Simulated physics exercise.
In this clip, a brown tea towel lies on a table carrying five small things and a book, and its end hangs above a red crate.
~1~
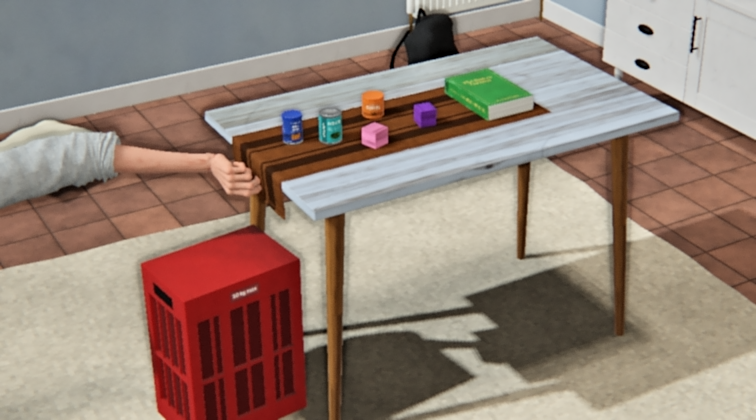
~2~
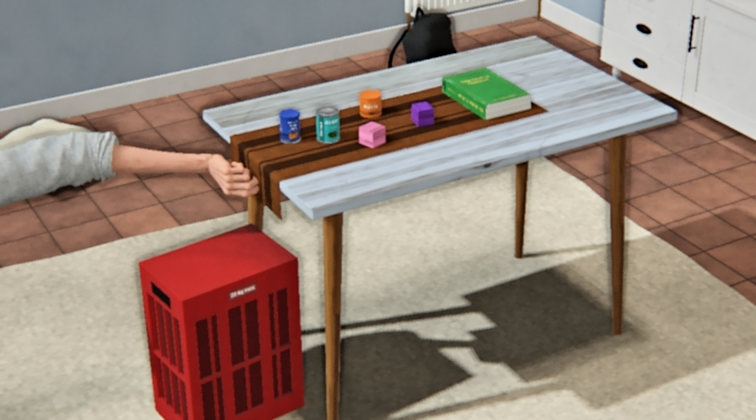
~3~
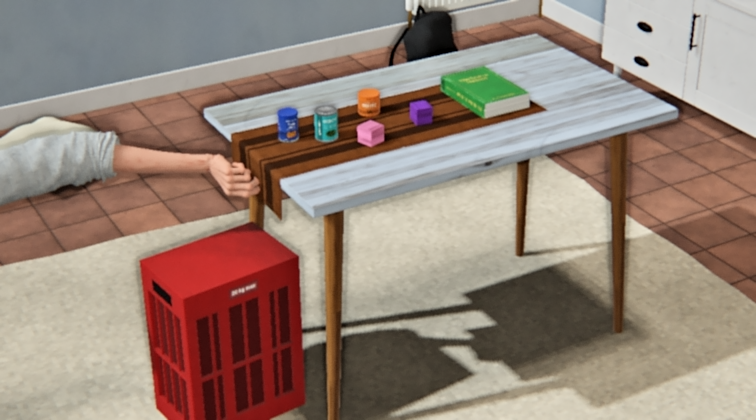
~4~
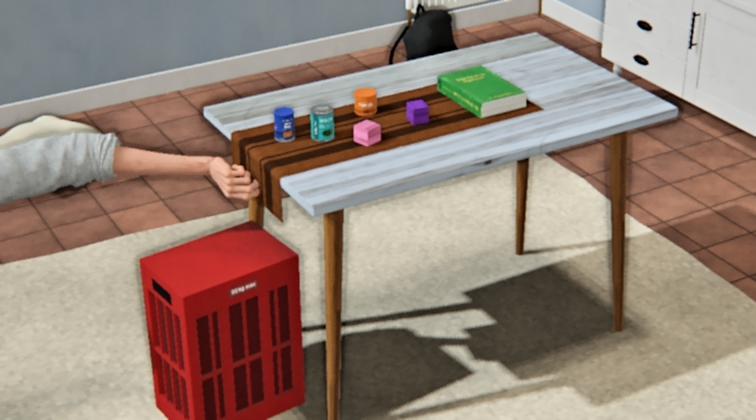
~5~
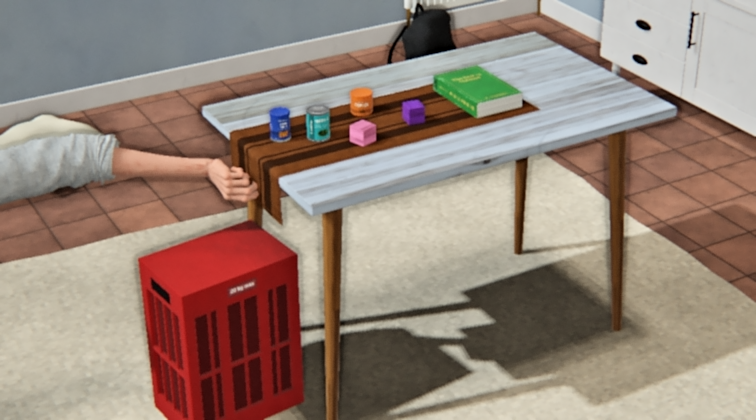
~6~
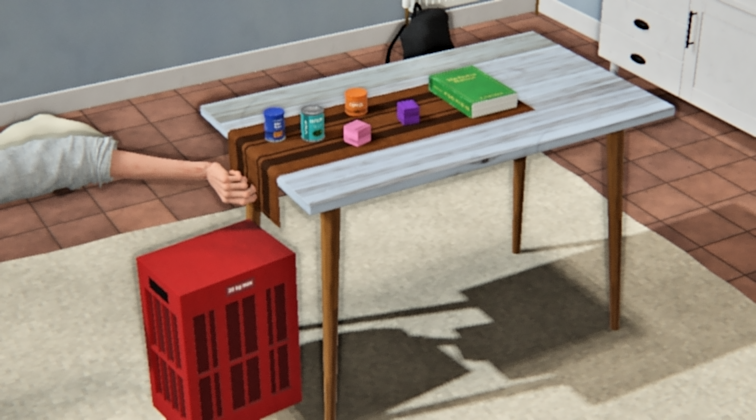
A hand slowly pulls a brown cloth left along a table, carrying cans, cubes and a book.
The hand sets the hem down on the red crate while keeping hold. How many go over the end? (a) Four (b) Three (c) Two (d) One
d, one.
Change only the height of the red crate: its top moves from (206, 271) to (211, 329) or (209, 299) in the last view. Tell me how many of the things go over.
Result: 3; 2.
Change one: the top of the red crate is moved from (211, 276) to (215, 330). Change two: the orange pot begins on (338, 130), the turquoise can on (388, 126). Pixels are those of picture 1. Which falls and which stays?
Outcome: Orange pot is gone; turquoise can keeps its perch.
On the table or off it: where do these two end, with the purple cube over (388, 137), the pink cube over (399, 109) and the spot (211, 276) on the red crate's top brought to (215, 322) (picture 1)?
The purple cube? Safe. The pink cube? Safe.
Early on, hem near (255, 221); all still up.
Midway, hem on the crate; blue can gone.
Finally, hem on the crate; blue can gone. Over the edge go one.
